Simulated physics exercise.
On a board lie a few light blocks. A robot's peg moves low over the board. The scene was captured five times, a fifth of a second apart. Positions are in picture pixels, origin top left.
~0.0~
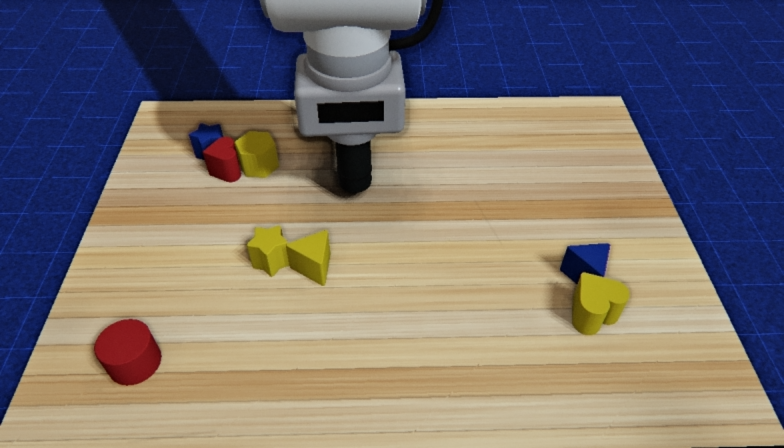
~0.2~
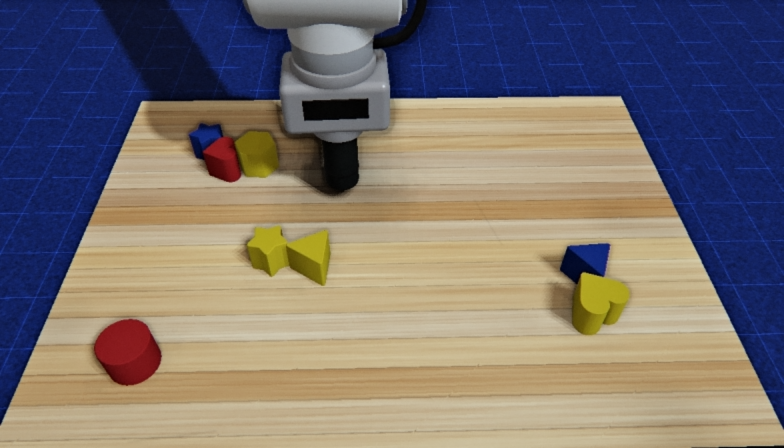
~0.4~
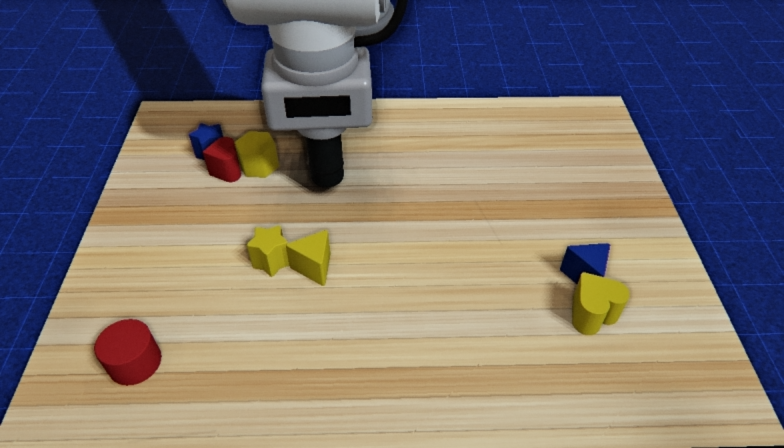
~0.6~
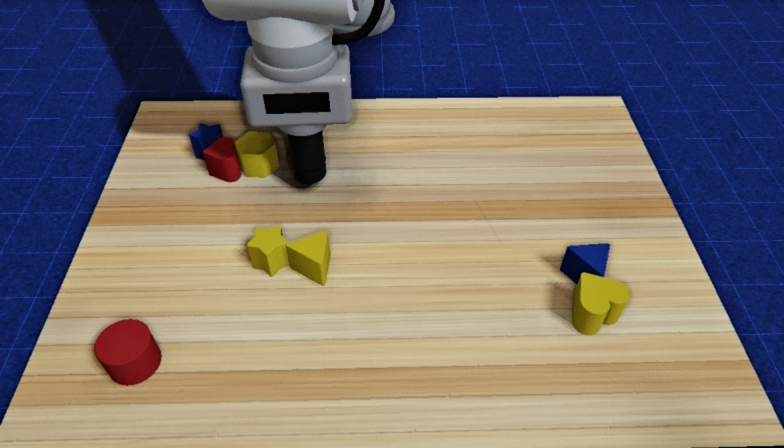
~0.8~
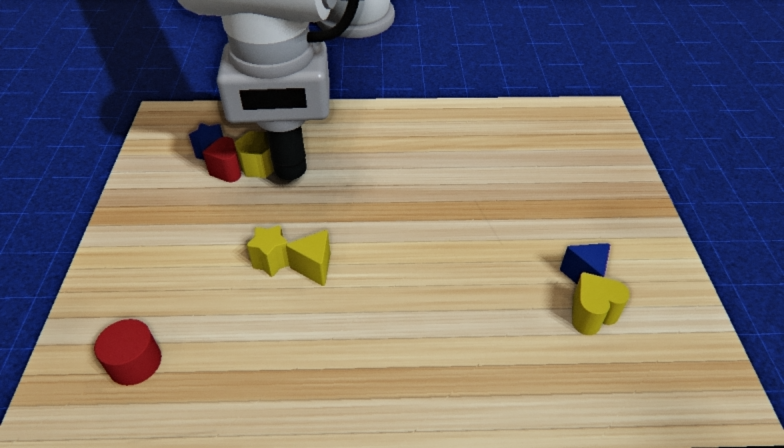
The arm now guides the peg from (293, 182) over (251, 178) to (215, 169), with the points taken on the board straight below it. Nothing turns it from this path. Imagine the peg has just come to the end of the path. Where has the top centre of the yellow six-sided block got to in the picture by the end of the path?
The spot you're after is about (229, 126) in the image.
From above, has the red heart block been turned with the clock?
No.
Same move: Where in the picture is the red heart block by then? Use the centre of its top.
Somewhere near (175, 141).
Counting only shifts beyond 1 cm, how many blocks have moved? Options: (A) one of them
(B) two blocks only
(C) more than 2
My answer is option C.
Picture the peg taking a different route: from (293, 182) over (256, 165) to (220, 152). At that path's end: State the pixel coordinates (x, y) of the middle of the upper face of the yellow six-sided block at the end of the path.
In the picture, that point is around (195, 114).
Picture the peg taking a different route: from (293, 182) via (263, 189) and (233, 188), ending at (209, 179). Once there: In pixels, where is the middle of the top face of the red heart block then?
I'd expect the centre of its top face to be at (202, 134).
On the path given first. Halfway along, peg (248, 166); blue star (204, 131); red heart block (211, 148), turned 30° anticlockwise; yellow six-sided block (238, 134), turned 40° clockwise.
At the end, peg (211, 157); blue star (194, 124), turned 45° clockwise; red heart block (175, 141), turned 40° anticlockwise; yellow six-sided block (229, 126), turned 80° clockwise.
